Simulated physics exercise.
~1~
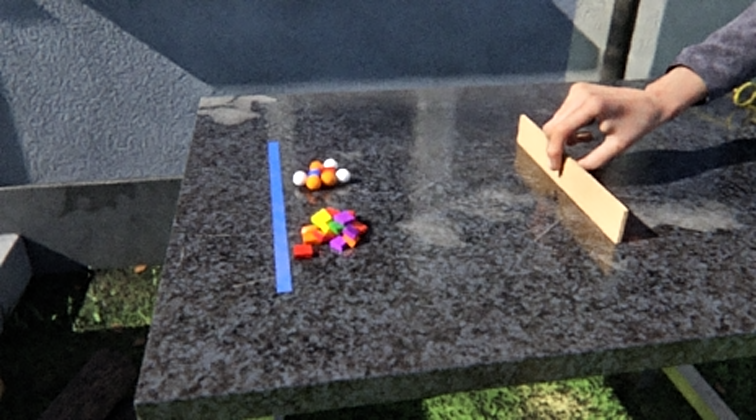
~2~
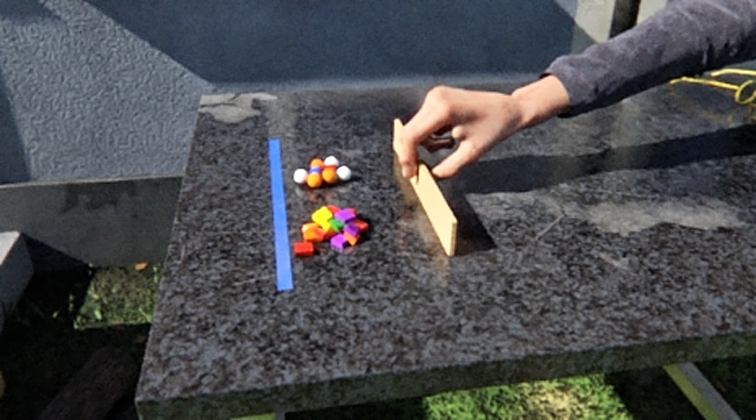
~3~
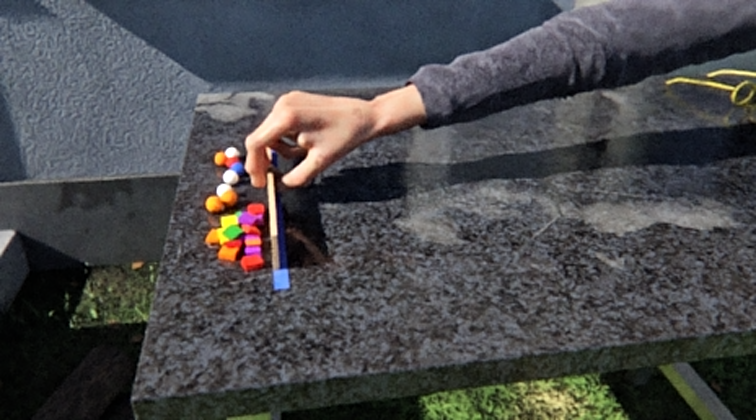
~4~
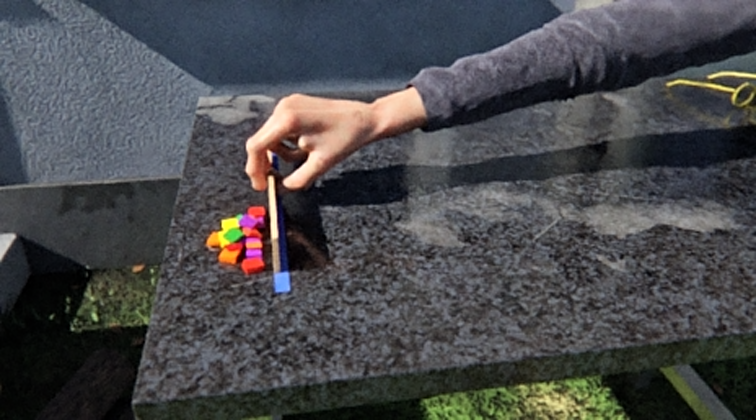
A hand swept an upright piece of card leftward across a speckled stone table, pushing small balls and colourful little blocks along until it stopped at the blue tape; the balls all went over the edge, while the blocks stayed on the table.
